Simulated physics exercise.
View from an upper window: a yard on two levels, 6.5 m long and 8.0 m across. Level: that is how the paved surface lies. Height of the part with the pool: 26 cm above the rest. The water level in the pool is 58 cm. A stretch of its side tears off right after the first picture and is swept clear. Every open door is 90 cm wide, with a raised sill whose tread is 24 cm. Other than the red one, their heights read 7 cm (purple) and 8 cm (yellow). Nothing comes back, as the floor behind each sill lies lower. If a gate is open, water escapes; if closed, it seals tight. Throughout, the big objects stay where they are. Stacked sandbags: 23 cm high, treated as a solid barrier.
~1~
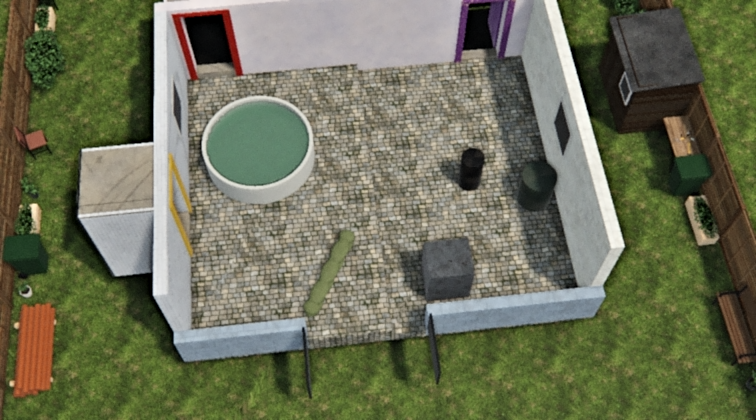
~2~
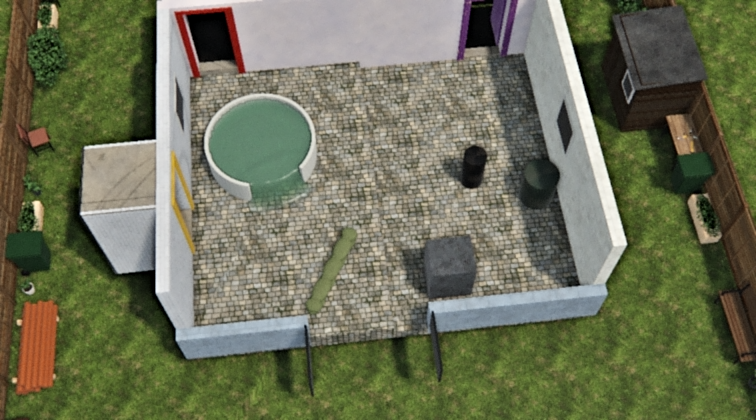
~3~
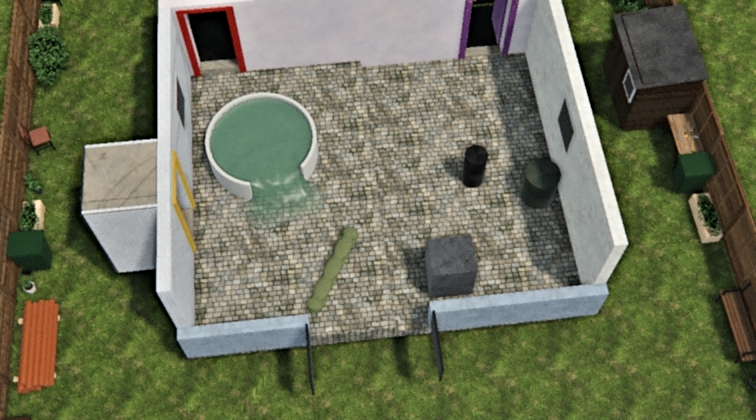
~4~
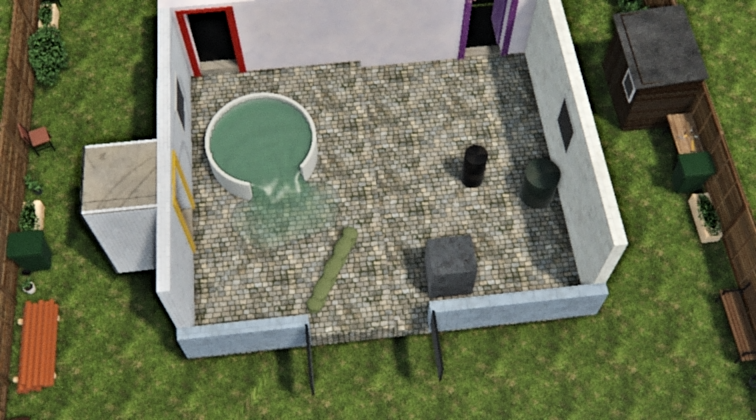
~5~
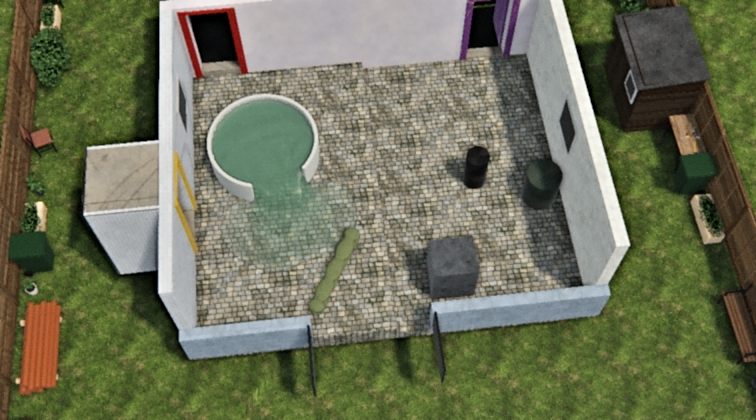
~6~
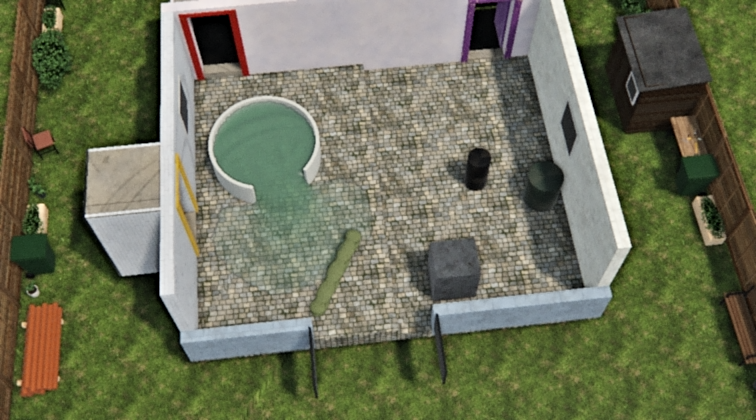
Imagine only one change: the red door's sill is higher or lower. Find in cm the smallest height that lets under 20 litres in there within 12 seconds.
The smallest such height is close to 10.5 cm.
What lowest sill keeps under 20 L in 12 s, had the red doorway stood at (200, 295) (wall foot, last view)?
Minimum: About 17 cm.
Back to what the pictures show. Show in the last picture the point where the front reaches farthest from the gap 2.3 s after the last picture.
Close to pixel (532, 260).
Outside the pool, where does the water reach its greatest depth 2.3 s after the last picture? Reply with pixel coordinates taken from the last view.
Around pixel (199, 340).
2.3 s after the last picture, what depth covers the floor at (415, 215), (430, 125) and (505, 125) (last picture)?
Depths in order: 3 / 0 / 0 cm.
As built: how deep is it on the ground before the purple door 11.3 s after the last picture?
It stands about 4.0 centimetres deep.
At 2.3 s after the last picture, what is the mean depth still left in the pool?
Around 25 cm on average.
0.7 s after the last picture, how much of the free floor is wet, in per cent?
The wet part is about 20 per cent.
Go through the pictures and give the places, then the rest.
The pool at (258, 143) is whole and still, 58 cm deep; the red door at (210, 49) is dry, in the first frame.
Water pours out at (278, 191) and has run 0.3 m, to (304, 195); about 6 cm deep outside, 58 cm at the back, in the second frame.
The front is at (314, 211), 0.7 m from the gap at (280, 191); 1.0 m2 of floor is wet, 58 cm left at the back, in the third frame.
Water pours out at (279, 192) and has run 1.2 m, to (327, 227); about 7 cm deep outside, 58 cm at the back, in the fourth frame.
The gap is at (281, 193), the front 1.7 m out at (339, 247); the back of the pool holds 58 cm, in the fifth frame.
The front is at (289, 289), 2.1 m from the gap at (283, 195); 5.0 m2 of floor is wet, 57 cm left at the back; 3.6 m in a straight line remain to the red door at (217, 50), in the sixth frame.
Then, 0.7 s after the last picture water covers 20 % of the floor, deepest (35 cm) near (289, 330); it has not reached the red door.
Then, 2.3 s after the last picture water covers 35 % of the floor, deepest (38 cm) near (199, 340); it has not reached the red door.
Then, 11.3 s after the last picture water covers 90 % of the floor, deepest (10 cm) near (222, 211); 6 cm at the red door, 0 litres in over its 18 cm sill.
At the red door as built, the water peaked near 15 cm, 4.7 s after the last picture.
With a sill of 8.5 cm, 45 litres would have come in within the 12 s; with 12 cm, 10 litres. So under 20 litres takes about 10.5 cm.
